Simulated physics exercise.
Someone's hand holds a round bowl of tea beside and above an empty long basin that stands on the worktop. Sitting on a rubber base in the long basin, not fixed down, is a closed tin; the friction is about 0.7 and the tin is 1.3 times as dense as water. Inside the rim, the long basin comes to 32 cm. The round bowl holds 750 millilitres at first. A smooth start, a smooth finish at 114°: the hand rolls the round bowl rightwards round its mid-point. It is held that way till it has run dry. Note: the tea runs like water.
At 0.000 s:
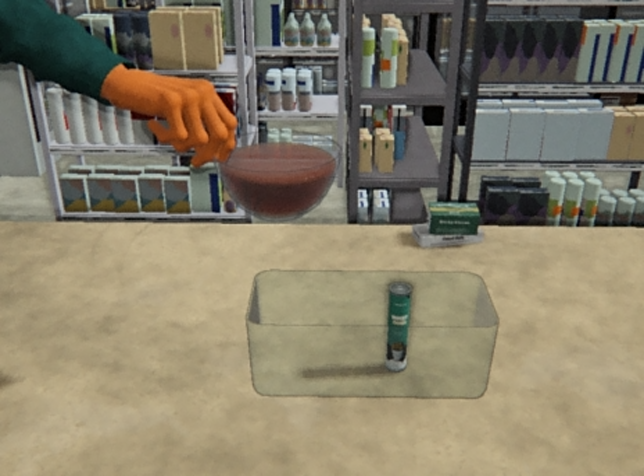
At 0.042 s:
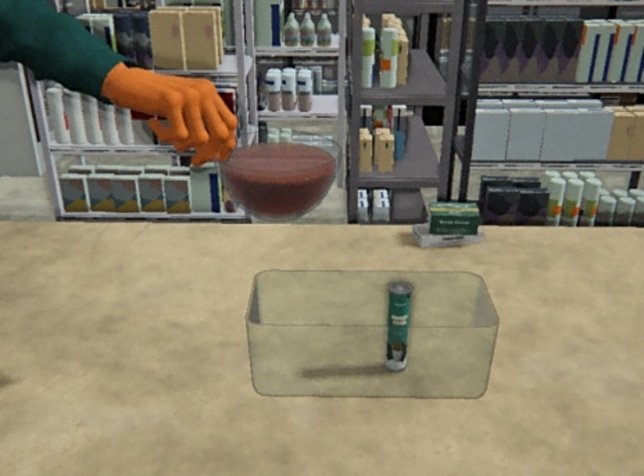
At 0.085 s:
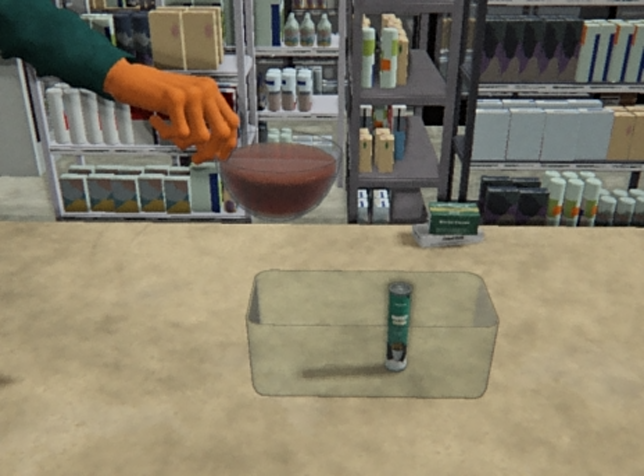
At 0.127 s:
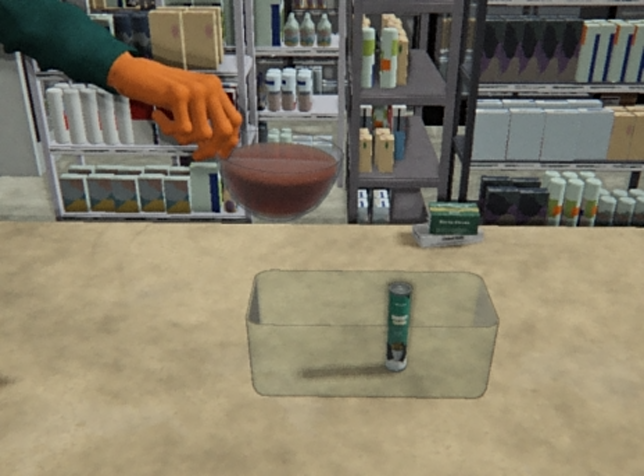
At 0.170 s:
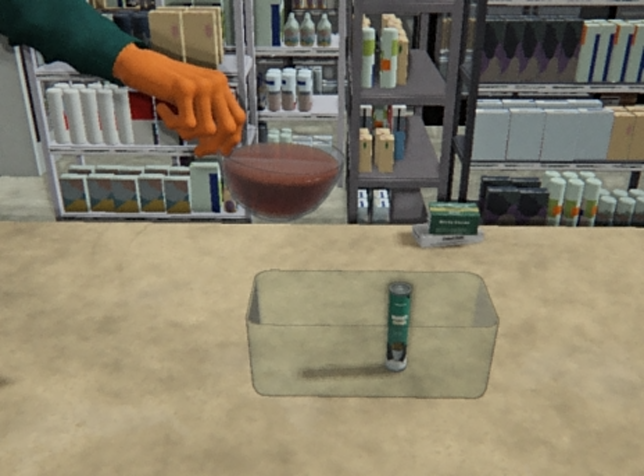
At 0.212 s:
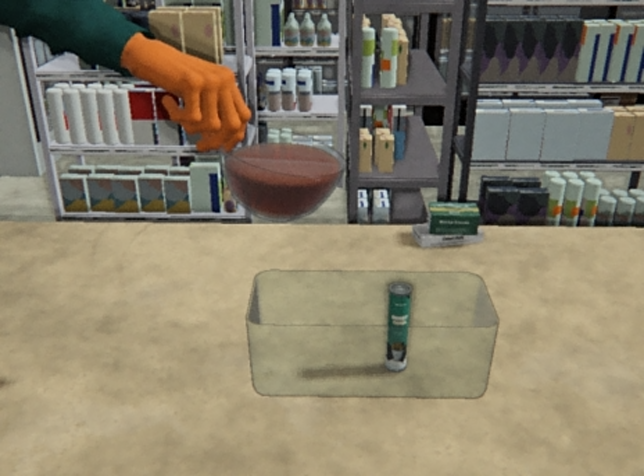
A gloved hand held a round bowl of reddish-brown tea above a clear, long basin with a closed tin standing inside, and slowly tilted the bowl slightly to the right.
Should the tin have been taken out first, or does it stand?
Upright.
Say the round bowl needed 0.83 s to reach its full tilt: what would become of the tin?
Outcome - the tin stays erect.
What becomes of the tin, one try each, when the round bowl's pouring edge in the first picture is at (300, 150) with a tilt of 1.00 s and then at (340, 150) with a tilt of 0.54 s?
The tin stays vertical the first time and overturns the second time.
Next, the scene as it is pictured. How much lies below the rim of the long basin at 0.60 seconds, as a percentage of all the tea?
I'd put it near 16 percent.
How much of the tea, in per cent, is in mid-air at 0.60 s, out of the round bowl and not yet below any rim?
Estimate: Some 46 % of the total.
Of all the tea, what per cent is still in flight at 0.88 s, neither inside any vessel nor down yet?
Around 5 percent of it is airborne.
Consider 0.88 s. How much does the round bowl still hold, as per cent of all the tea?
About 0 per cent.
After 0.60 s the tilt is 74° and 38 per cent is still to pour; the tin stands where it began.
After 0.88 s the tilt is 110° and 0 per cent is still to pour; the tin stands where it began.
After 1.18 s the tilt is 114° and 0 per cent is still to pour; the tin stands where it began.
After 1.50 s the tilt is 114° and 0 per cent is still to pour; the tin stands where it began.
In the end the tin stands where it began.
